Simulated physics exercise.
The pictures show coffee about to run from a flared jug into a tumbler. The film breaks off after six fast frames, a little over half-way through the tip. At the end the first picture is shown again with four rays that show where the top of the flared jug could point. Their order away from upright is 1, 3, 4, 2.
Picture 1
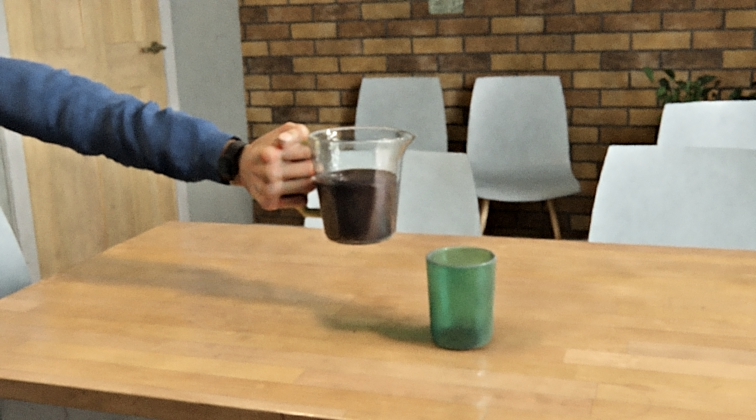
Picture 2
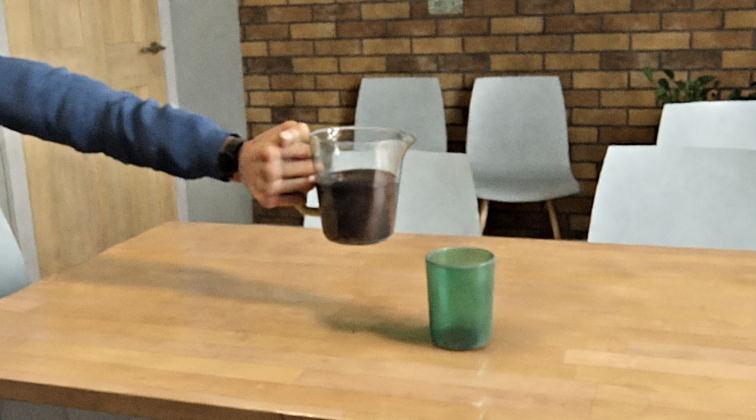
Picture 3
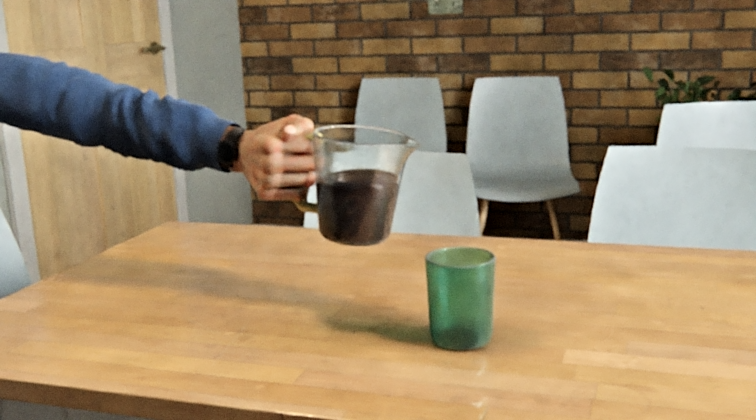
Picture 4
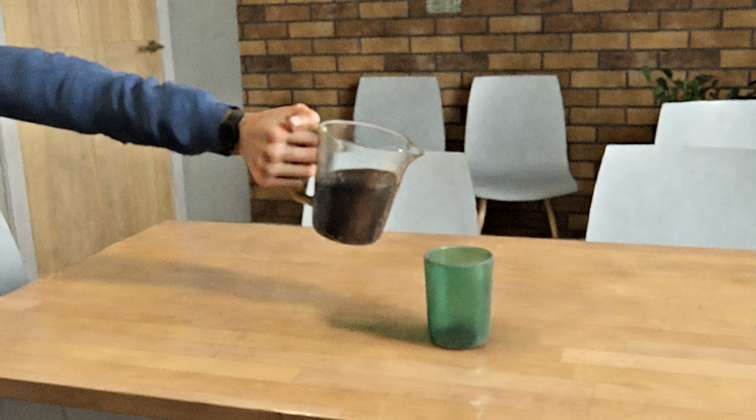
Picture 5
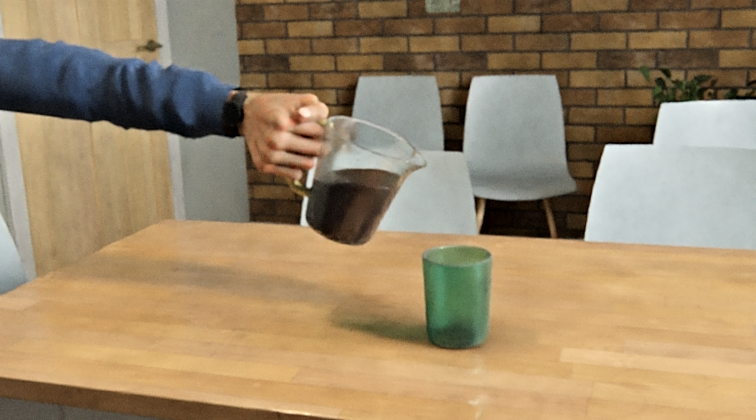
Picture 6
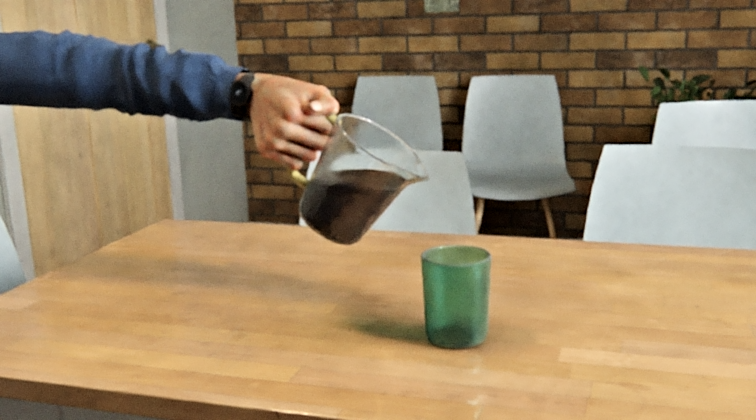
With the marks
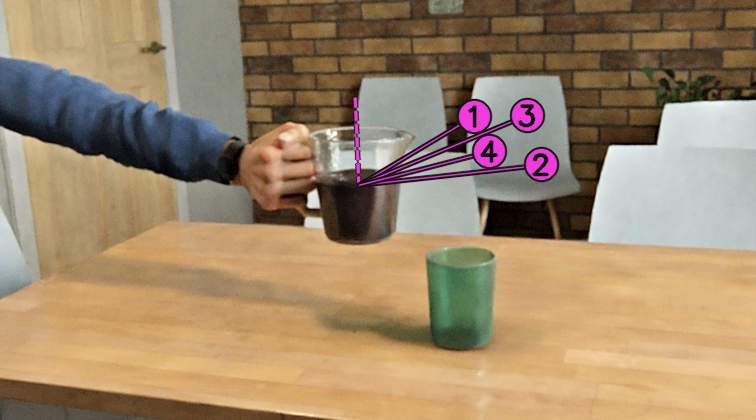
A hand in a blue sleeve held a glass jug of dark coffee above a wooden table, then gradually tilted it to the right, near a green tumbler, with nothing leaving the lip.
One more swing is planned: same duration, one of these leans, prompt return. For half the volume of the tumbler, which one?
3 is best.
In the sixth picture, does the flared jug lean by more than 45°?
No.
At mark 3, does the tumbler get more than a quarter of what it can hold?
Yes.
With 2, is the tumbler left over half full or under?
Over.
In magenta, 1 at (459, 125); 2 at (524, 167); 3 at (511, 121); 4 at (472, 156).
With 1, the tumbler ends with about 32 % of what it can hold.
With 2, the tumbler ends with about 90 % of what it can hold.
With 3, the tumbler ends with about 53 % of what it can hold.
With 4, the tumbler ends with about 73 % of what it can hold.
